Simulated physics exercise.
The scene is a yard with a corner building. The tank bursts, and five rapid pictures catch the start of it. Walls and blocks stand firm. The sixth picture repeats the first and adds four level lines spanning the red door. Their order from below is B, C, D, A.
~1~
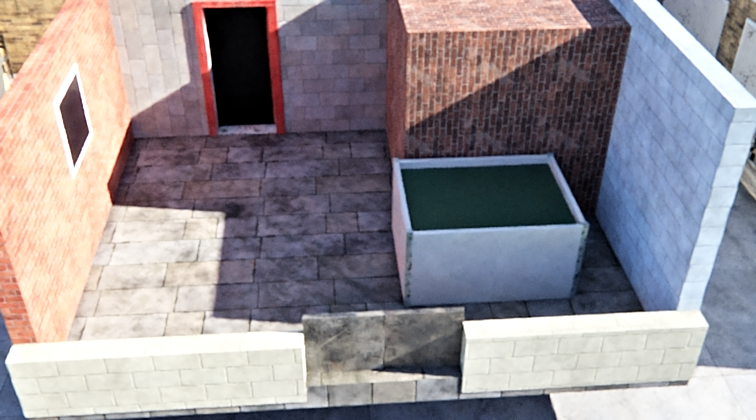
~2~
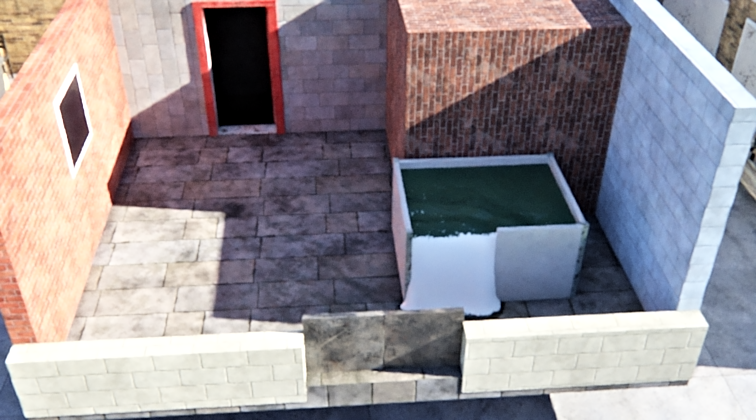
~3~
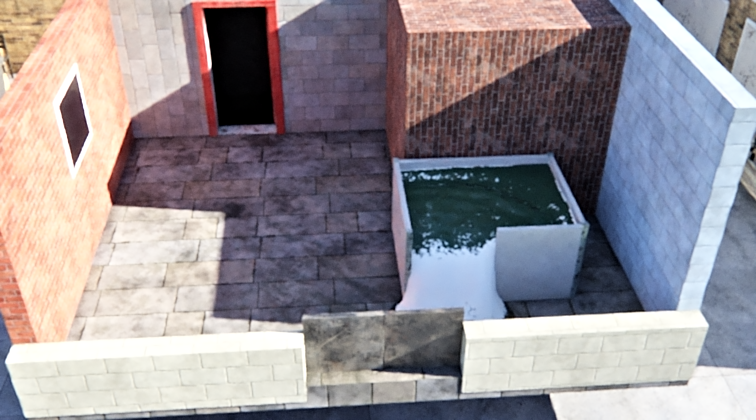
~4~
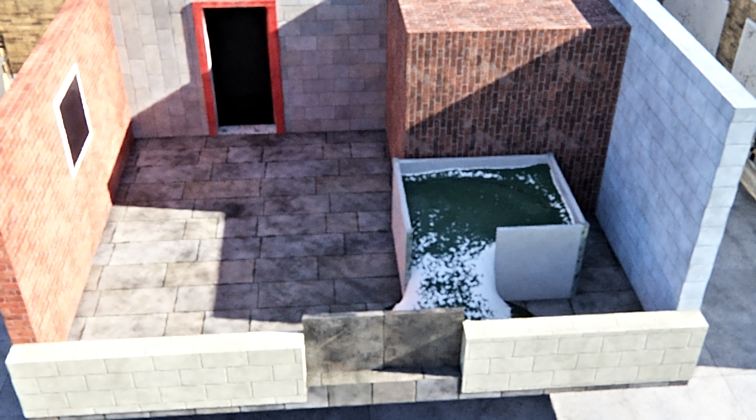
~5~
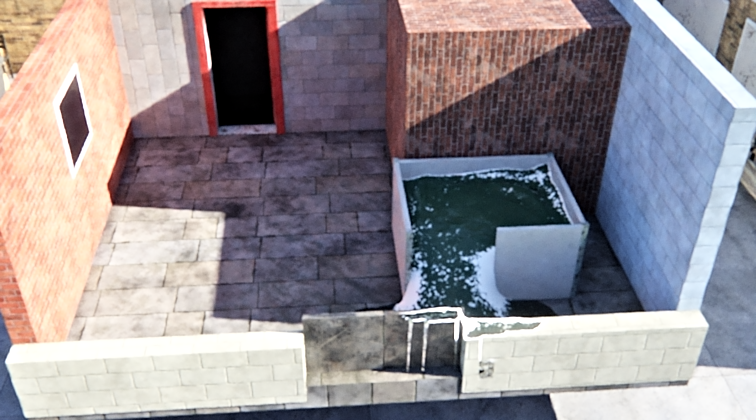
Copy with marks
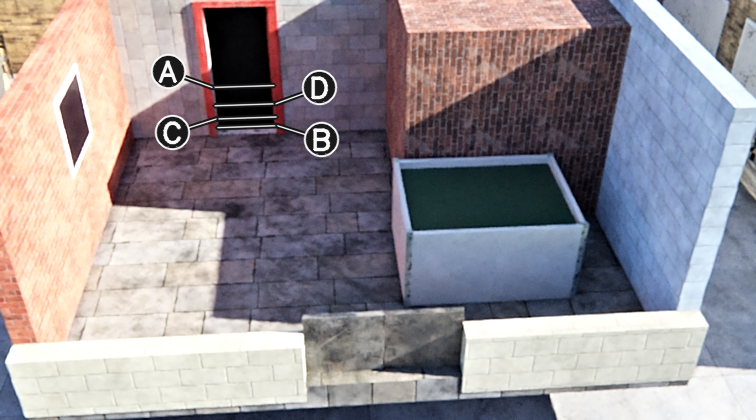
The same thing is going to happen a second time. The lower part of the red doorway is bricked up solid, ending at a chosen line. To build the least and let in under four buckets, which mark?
Line B.
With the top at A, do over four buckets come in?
No, that is safe.
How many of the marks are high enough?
All four.
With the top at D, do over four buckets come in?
No.
On the marked copy, A at (243, 86); B at (247, 126); C at (246, 117); D at (245, 104); from the bottom up B, C, D, A.
With A, nothing gets over.
With B, a splash gets over, under a bucket.
With C, nothing gets over.
With D, nothing gets over.
